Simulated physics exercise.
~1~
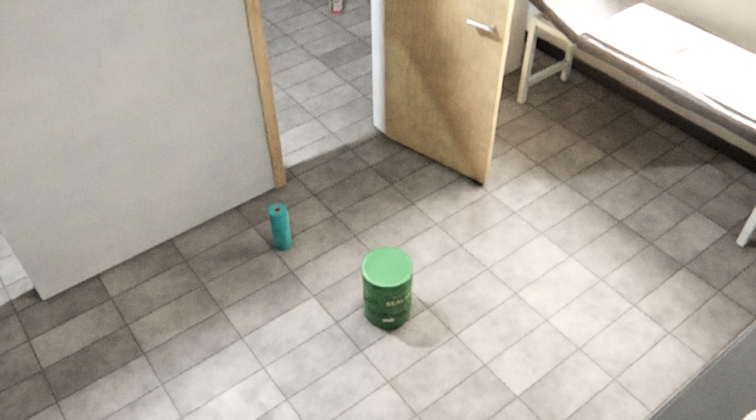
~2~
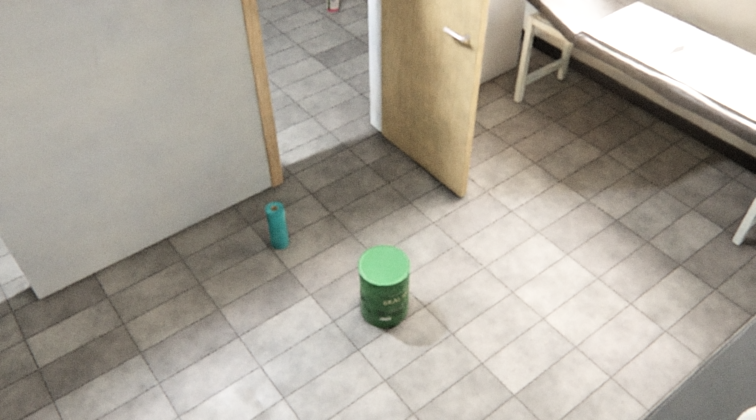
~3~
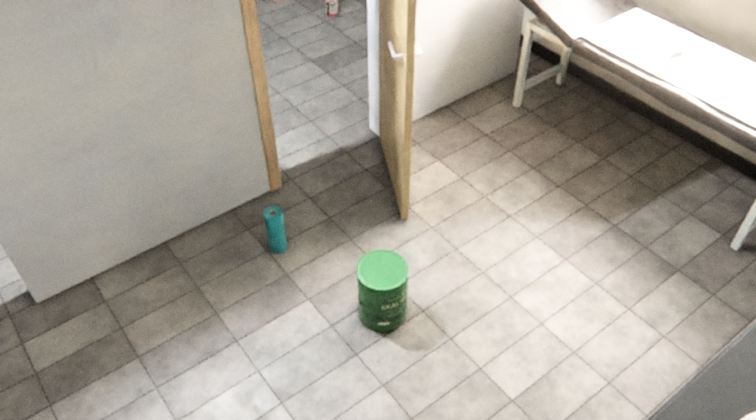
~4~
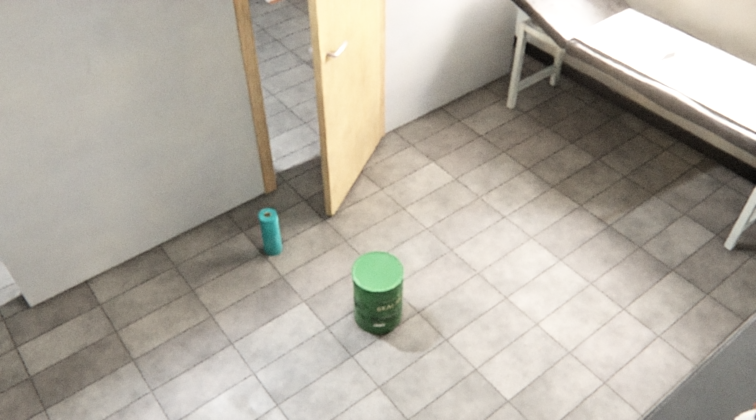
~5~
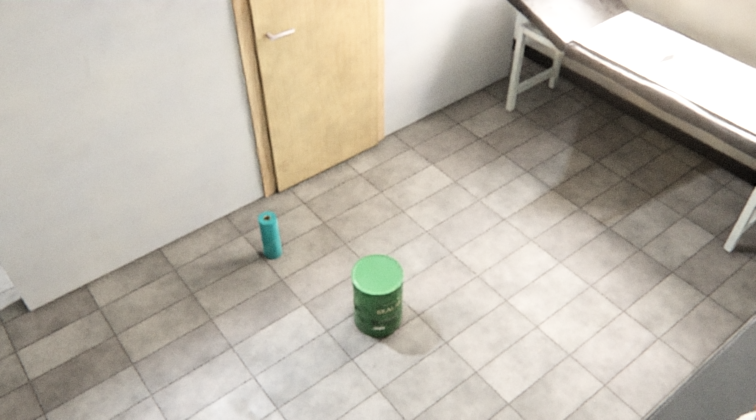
A pale wooden door stands wide open into a grey-tiled room, seen from above by a slightly swaying camera. A turquoise roll stands on the floor near the doorway, a green pail sits closer to the middle, and a padded couch with white legs runs along the upper right. The door begins to swing towards its frame, turning edge-on as it passes behind the pail. It keeps swinging left without touching either object, narrowing the view of the tiled floor beyond. Finally it fills the doorway and looks shut, with the roll and pail still upright where they were.
